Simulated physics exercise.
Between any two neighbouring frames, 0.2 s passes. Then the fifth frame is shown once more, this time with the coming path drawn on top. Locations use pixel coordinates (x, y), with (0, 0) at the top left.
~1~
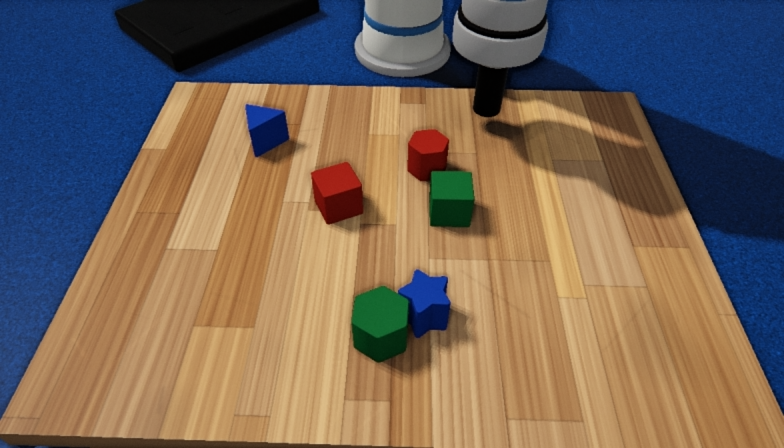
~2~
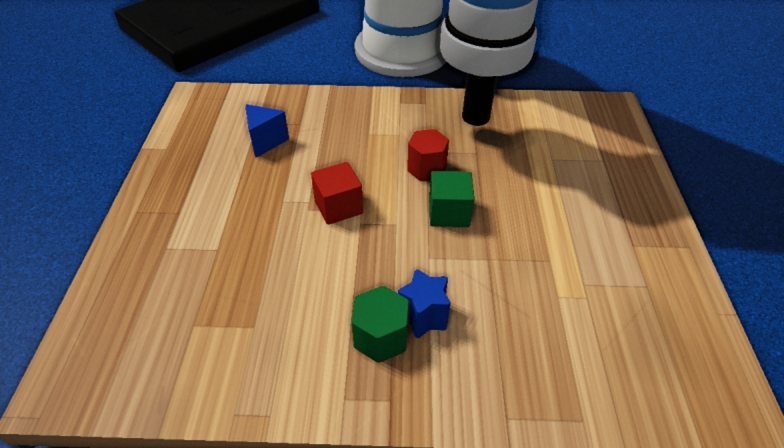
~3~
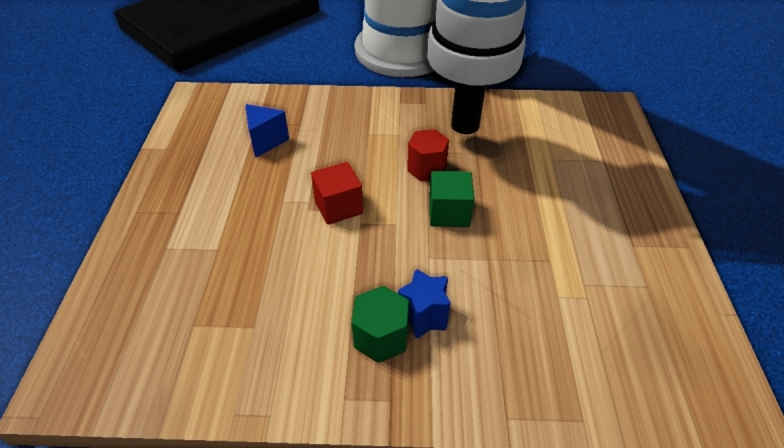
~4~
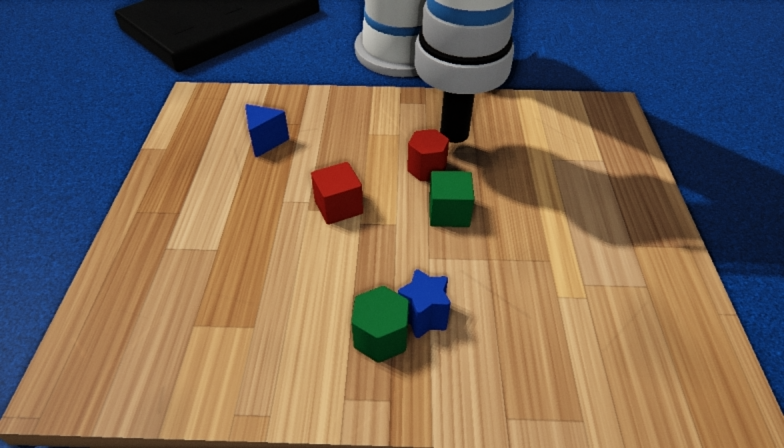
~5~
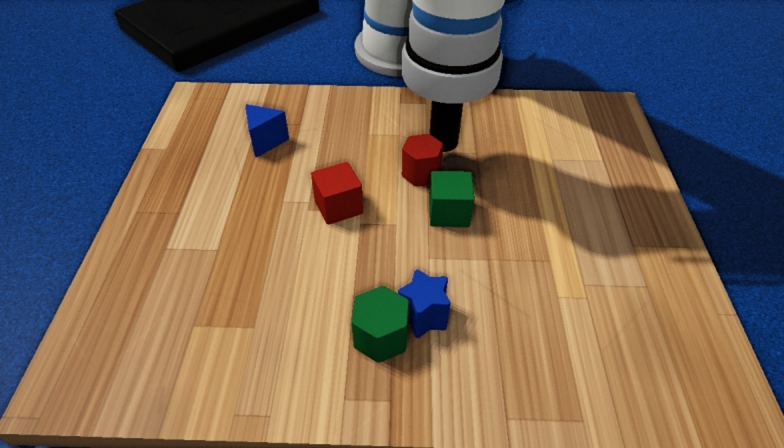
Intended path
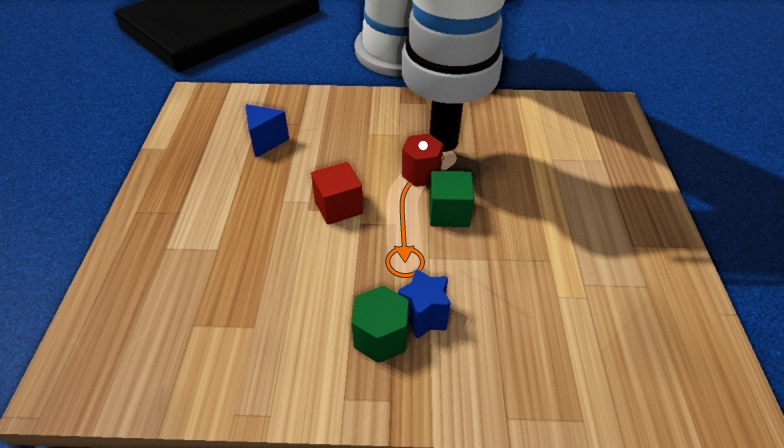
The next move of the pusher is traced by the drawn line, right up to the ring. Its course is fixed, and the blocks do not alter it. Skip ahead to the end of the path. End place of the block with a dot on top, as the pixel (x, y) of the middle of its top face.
In the picture, it is at (364, 213).
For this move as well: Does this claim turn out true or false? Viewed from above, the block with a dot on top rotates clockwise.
That claim is true.
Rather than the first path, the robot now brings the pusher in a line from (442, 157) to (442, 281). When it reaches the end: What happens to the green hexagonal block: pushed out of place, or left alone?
The push misses it.
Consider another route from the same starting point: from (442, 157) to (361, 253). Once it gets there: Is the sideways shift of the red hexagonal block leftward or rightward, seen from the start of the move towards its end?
Shifts right.
The line goes from (442, 157) by way of (411, 183) and (403, 219) to (405, 262); the dot is on the red hexagonal block.
What follows on the original path. One third of the way, pusher (410, 169); red hexagonal block (389, 175).
Two thirds of the way, pusher (403, 204); red four-sided block (331, 181), turned 25° clockwise; red hexagonal block (368, 205), turned 30° clockwise.
At the end, pusher (406, 247); red four-sided block (331, 181), turned 25° clockwise; red hexagonal block (364, 213), turned 60° clockwise; green four-sided block unmoved.
